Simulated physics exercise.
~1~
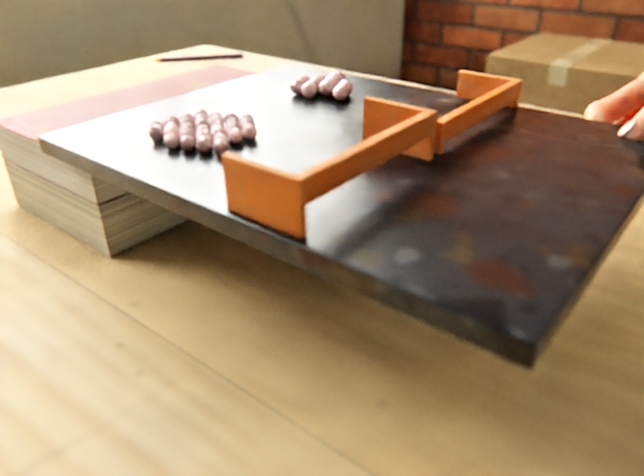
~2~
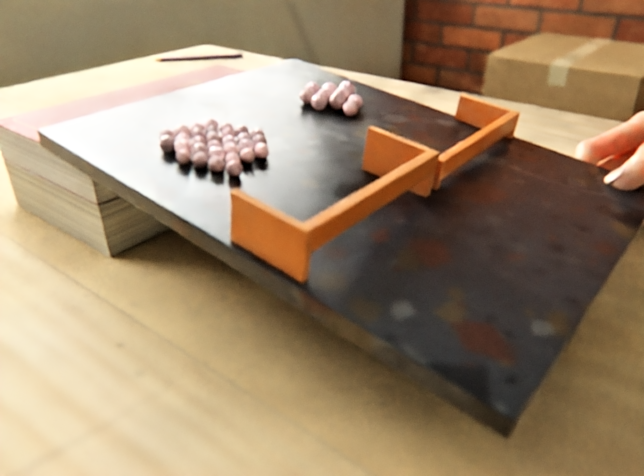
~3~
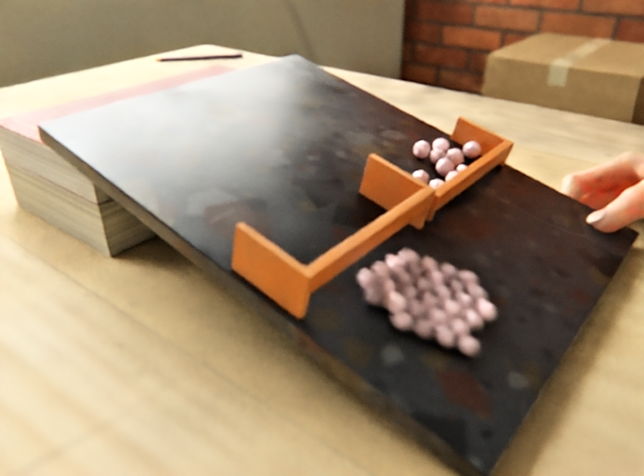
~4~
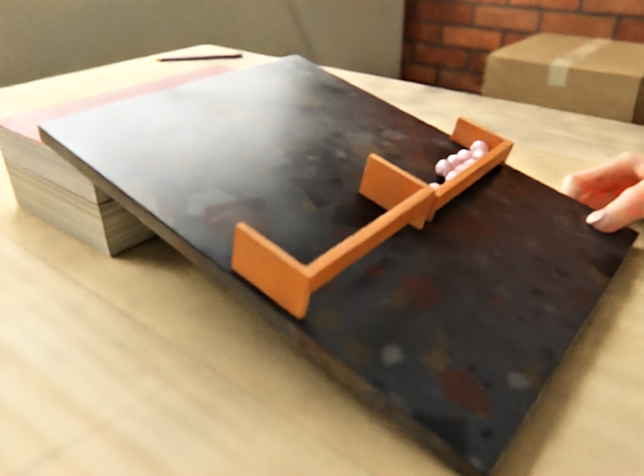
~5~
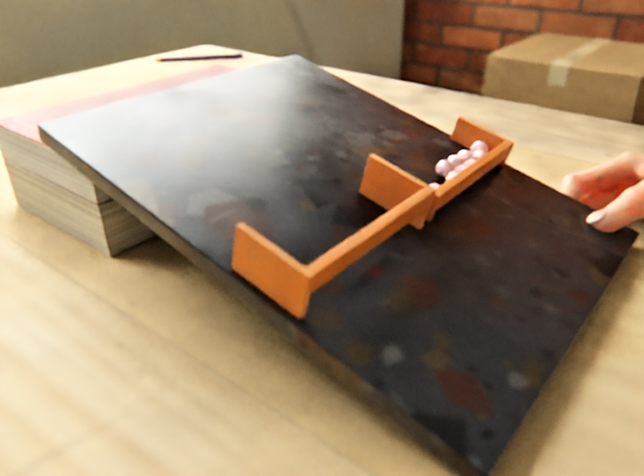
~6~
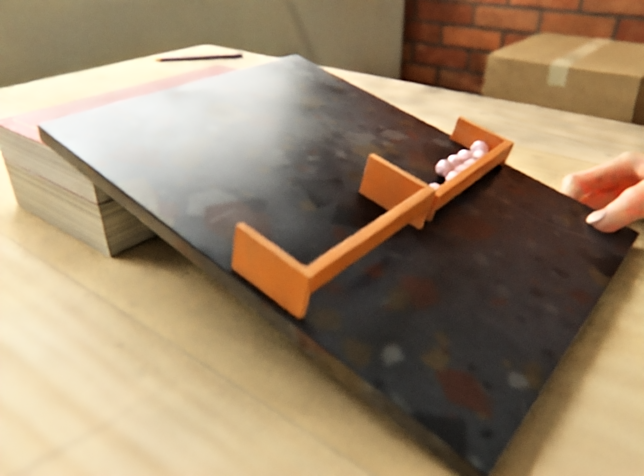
A hand lowers a dark board; one pink bead cluster slides off, another stays behind orange bars.
